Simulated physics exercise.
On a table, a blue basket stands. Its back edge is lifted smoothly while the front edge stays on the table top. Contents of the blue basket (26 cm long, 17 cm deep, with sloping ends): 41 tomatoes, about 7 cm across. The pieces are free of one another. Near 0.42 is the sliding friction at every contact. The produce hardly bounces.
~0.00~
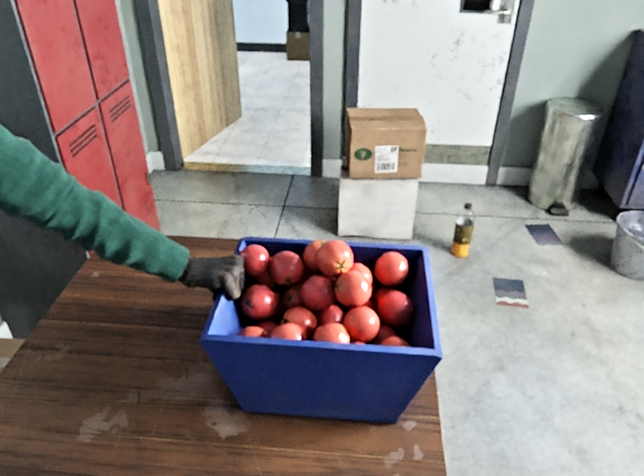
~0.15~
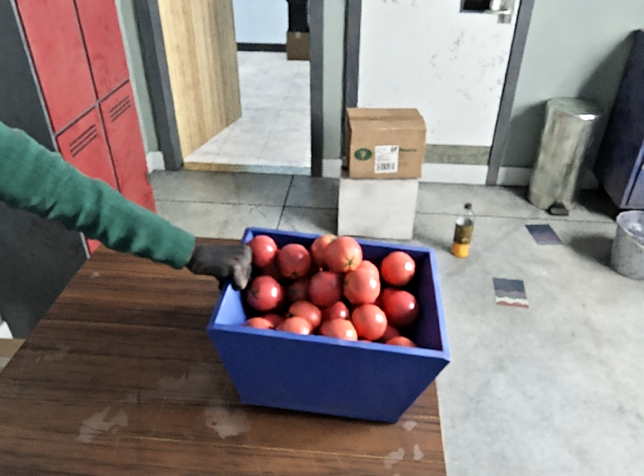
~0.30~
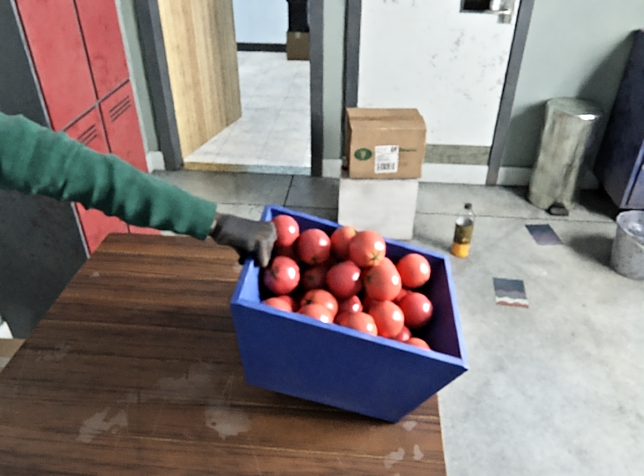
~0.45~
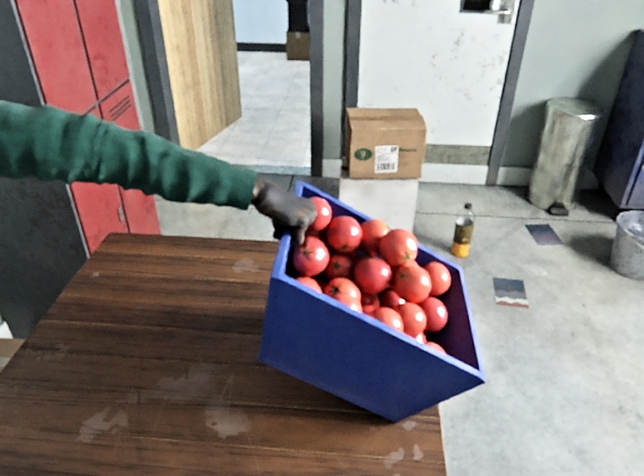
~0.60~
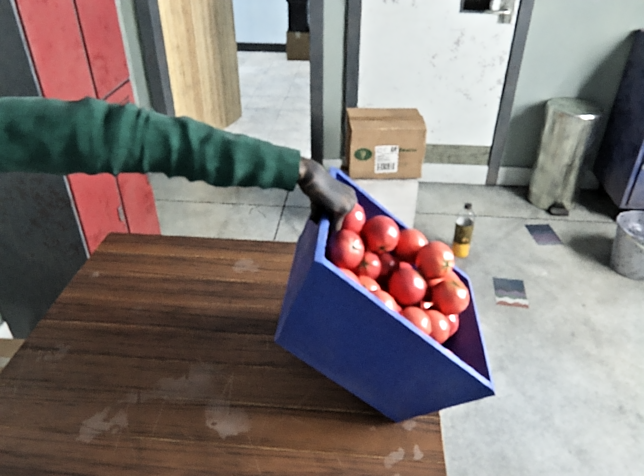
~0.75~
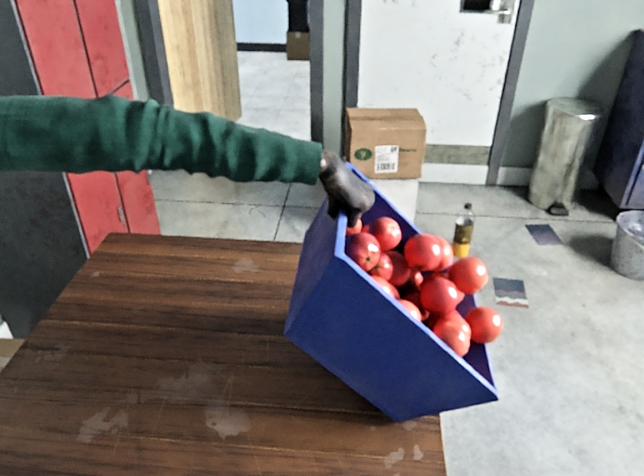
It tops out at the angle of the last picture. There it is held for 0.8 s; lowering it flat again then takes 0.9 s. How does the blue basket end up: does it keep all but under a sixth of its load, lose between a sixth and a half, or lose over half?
I reckon it keeps more than five sixths of its pieces.
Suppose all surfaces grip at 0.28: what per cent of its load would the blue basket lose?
Blue basket 0 per cent.
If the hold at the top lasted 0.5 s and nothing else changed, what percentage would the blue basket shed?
Blue basket 0%.
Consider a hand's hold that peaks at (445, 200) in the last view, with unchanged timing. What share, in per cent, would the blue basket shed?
Blue basket: 50 %.
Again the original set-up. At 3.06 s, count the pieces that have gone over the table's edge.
Some 3 pieces.
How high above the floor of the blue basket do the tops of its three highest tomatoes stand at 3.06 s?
I'd say near 19 cm.
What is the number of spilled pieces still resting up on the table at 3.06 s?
Some 0 in number.
After 1.12 s, tilt 45°; 2 of 41 out of the blue basket.
After 1.58 s, tilt 45°; 3 of 41 out of the blue basket.
After 2.23 s, tilt 7°; 3 of 41 out of the blue basket.
When it is over (at 3.06 s), 3 of 41 out of the blue basket. Asked share, 3 of 41, 7 per cent.
